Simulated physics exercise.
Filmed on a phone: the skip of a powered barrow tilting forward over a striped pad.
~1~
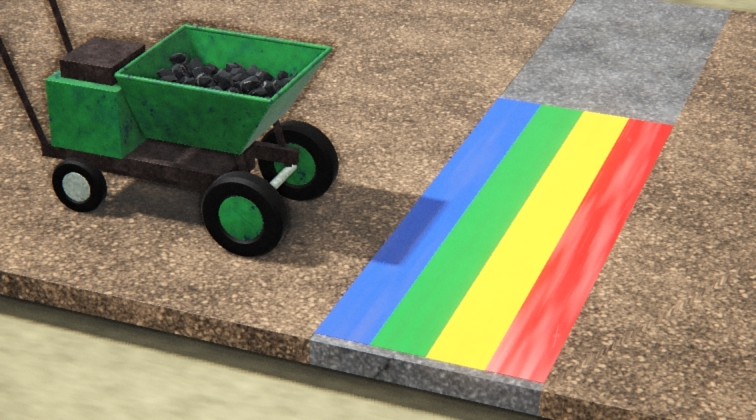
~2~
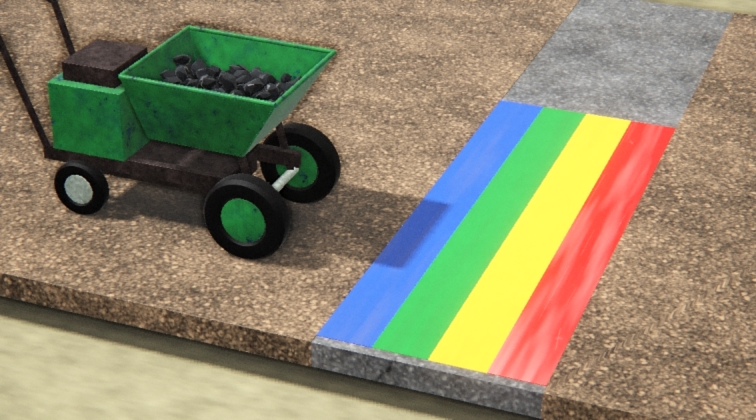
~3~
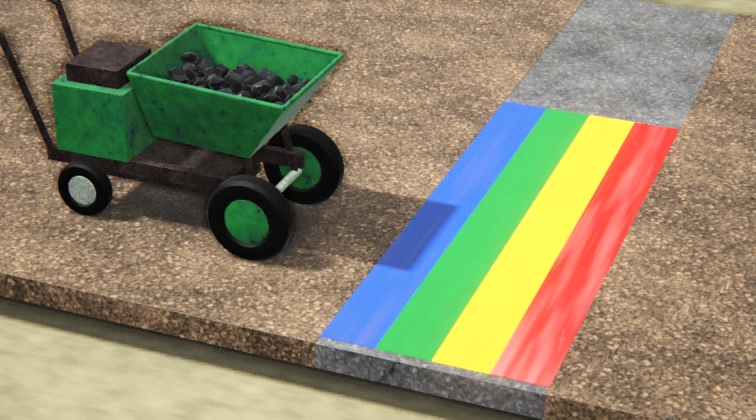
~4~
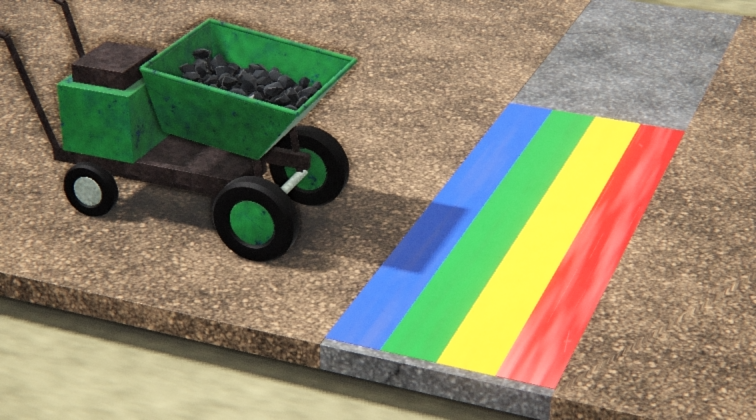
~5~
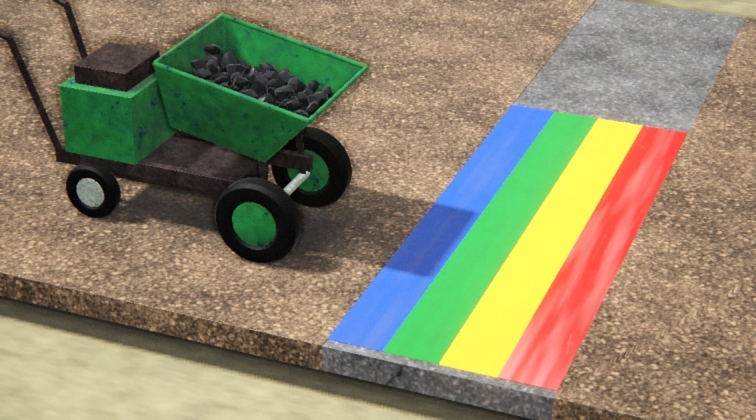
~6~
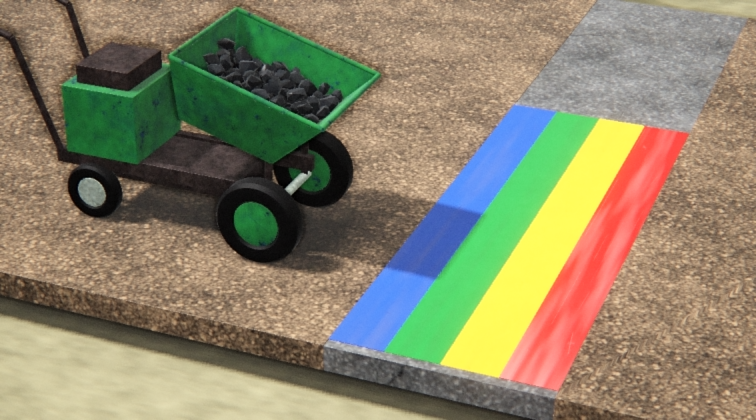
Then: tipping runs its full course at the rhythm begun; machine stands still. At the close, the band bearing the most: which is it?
It is the blue band.
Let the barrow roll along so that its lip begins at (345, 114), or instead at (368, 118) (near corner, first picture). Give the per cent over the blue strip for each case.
First spot: About 0 percent; second spot: About 0 percent.
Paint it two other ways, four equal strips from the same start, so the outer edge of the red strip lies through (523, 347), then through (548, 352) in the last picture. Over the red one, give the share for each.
I'd put it at some 0 % for the first and some 0 % for the second.
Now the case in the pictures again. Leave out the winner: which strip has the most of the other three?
Rank two: Green.
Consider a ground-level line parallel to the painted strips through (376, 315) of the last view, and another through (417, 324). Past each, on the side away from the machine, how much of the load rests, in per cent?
The first comes to 60 %, the second to 30 %.
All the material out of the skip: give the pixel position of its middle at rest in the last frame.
At about (445, 256).
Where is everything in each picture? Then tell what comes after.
Lip of the skip at (271, 102), level; top of the load at (208, 87), lumps of coal; blue strip at (367, 305); green strip at (421, 316); yellow strip at (477, 328); red strip at (534, 340), in the first frame.
Lip of the skip at (275, 105), level; top of the load at (211, 89), in the second frame.
Lip of the skip at (284, 109), tipped barely; top of the load at (218, 88), in the third frame.
Lip of the skip at (297, 114), tipped a little; top of the load at (224, 80), in the fourth frame.
Lip of the skip at (309, 122), tipped a little; top of the load at (221, 81), in the fifth frame.
Lip of the skip at (322, 130), tipped clearly; top of the load at (233, 77); blue strip at (381, 312); green strip at (435, 323); yellow strip at (491, 335); red strip at (548, 348), in the sixth frame.
Soon, skip tipped steeply; all in the skip.
A while on, skip tipped right over; nearly all in the skip; a stray few over the blue strip; a stray few over the green strip.
Towards the end, skip tipped right over; about half in the skip; about a quarter over the blue strip; about a quarter over the green strip; a small part over the yellow strip; a stray few over the red strip.
Finally, skip tipped right over; about a quarter in the skip; about a third over the blue strip; about a quarter over the green strip; a small part over the yellow strip; a stray few over the red strip; a stray few off the paint.
